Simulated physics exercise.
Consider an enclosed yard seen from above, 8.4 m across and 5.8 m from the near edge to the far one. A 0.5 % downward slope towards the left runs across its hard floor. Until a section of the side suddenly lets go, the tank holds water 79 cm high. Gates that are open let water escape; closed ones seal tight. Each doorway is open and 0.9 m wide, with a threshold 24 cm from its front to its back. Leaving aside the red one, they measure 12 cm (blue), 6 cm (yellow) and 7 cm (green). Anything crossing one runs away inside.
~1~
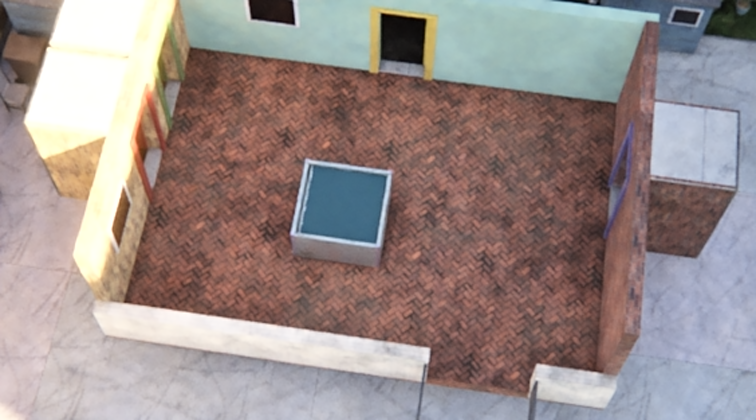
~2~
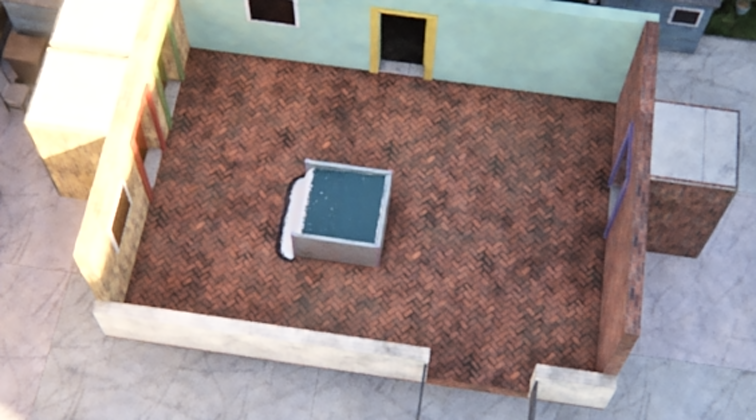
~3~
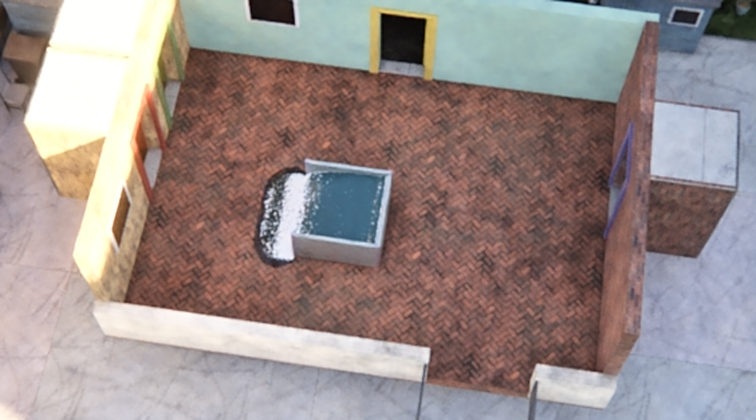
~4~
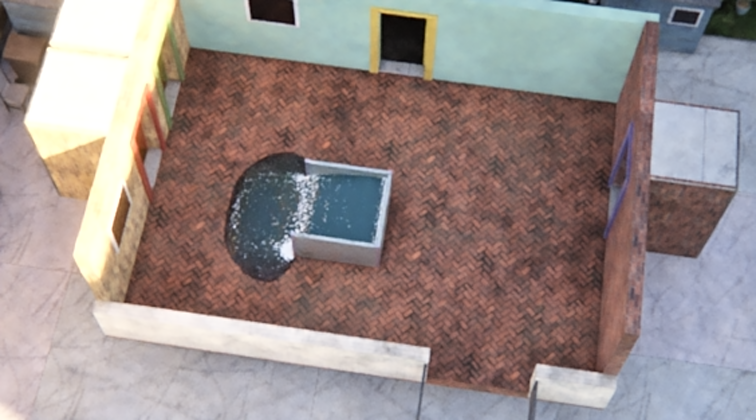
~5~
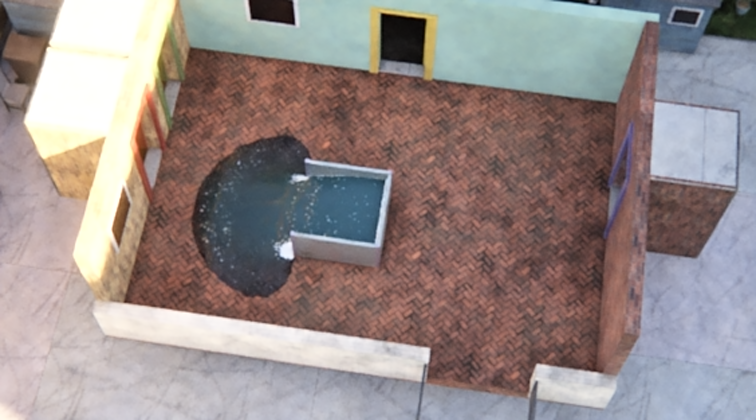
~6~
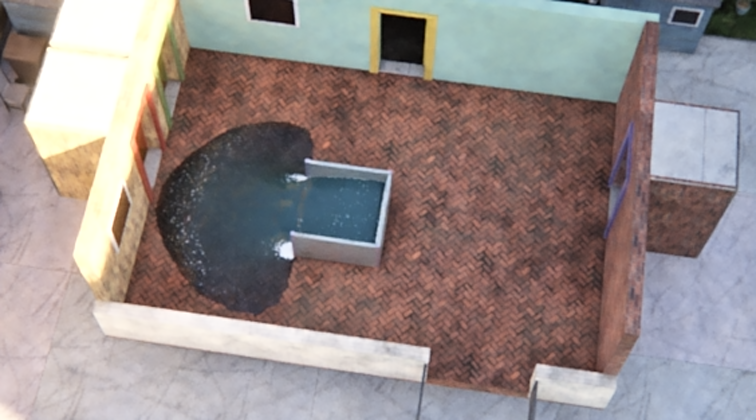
Water burst out of the left side of a square tank in a brick-floored yard, foaming white at first, then spread leftward across the floor in a widening, dark, rounded pool.
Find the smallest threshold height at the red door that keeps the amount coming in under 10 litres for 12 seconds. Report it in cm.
The smallest height is roughly 31 cm.
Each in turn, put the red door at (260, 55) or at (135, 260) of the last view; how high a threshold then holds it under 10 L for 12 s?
About 9.0 cm for the first and 22 cm for the second.
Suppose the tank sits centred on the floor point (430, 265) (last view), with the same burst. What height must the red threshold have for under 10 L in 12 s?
Then about 18 centimetres at the least.
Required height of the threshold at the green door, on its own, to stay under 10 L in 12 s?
About 13.0 cm at green.
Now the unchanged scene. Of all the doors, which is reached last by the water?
That would be the blue door.
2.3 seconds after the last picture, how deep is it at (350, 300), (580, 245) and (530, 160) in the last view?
Close to 0, 0 and 0 cm, one after the other.
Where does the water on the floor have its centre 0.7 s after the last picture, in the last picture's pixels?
(253, 214) or so.
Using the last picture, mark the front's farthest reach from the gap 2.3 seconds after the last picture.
Around pixel (191, 48).
Then, 0.7 s after the last picture water covers 25 % of the floor, deepest (36 cm) near (160, 168); 35 cm at the red door, 42 litres in over its 18 cm threshold.
Then, 2.3 s after the last picture water covers 30 % of the floor, deepest (25 cm) near (189, 56); 17 cm at the red door, 110 litres in over its 18 cm threshold.
Then, 11.3 s after the last picture water covers 100 % of the floor, deepest (5 cm) near (538, 168); 4 cm at the red door, 112 litres in over its 18 cm threshold.
At the red door as built, the water peaked near 35 cm, 0.7 s after the last picture.
Run again over the same 12 s with other heights there, 37 litres in over 25.5 cm, 3 litres over 34.5 cm. The limit of 10 litres is kept from about 31 cm up.
